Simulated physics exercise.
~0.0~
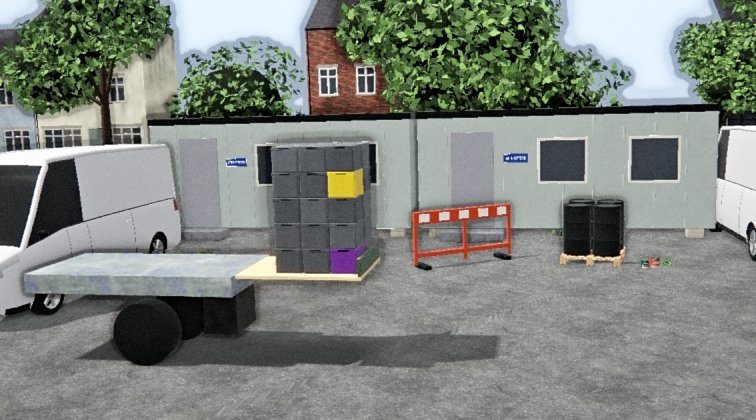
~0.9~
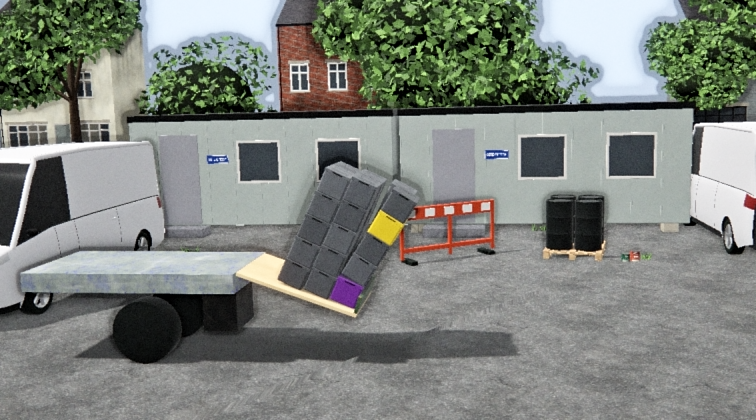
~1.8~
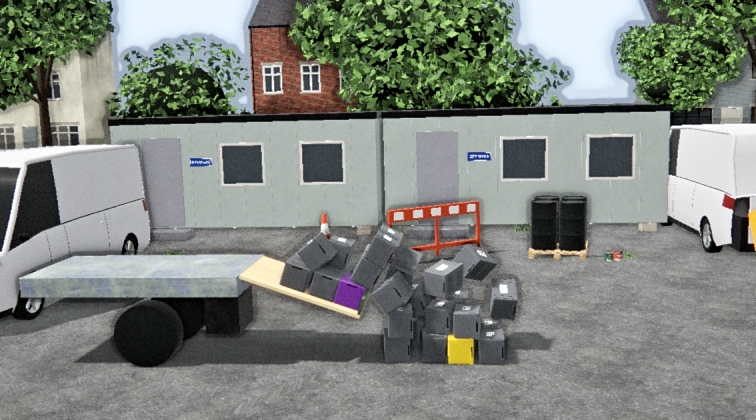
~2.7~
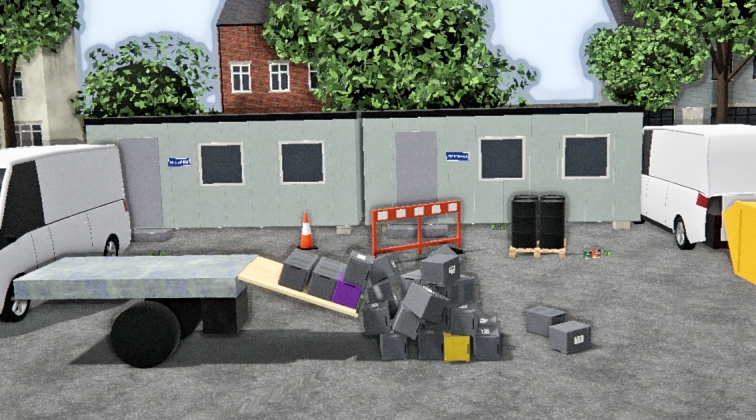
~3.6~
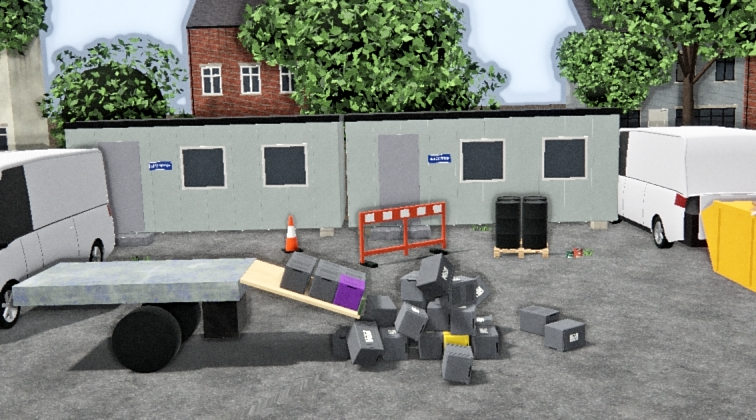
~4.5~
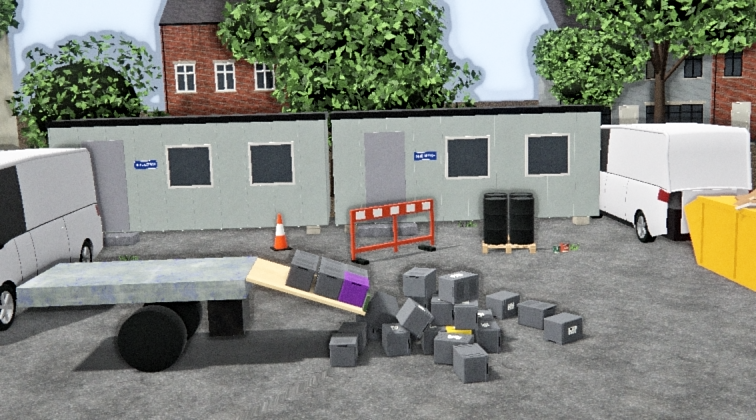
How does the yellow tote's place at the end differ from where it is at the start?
At the start the yellow tote sits high on the right side of the stack on the flap. By the end it lies on its side among the fallen totes on the ground, lower and further to the right.
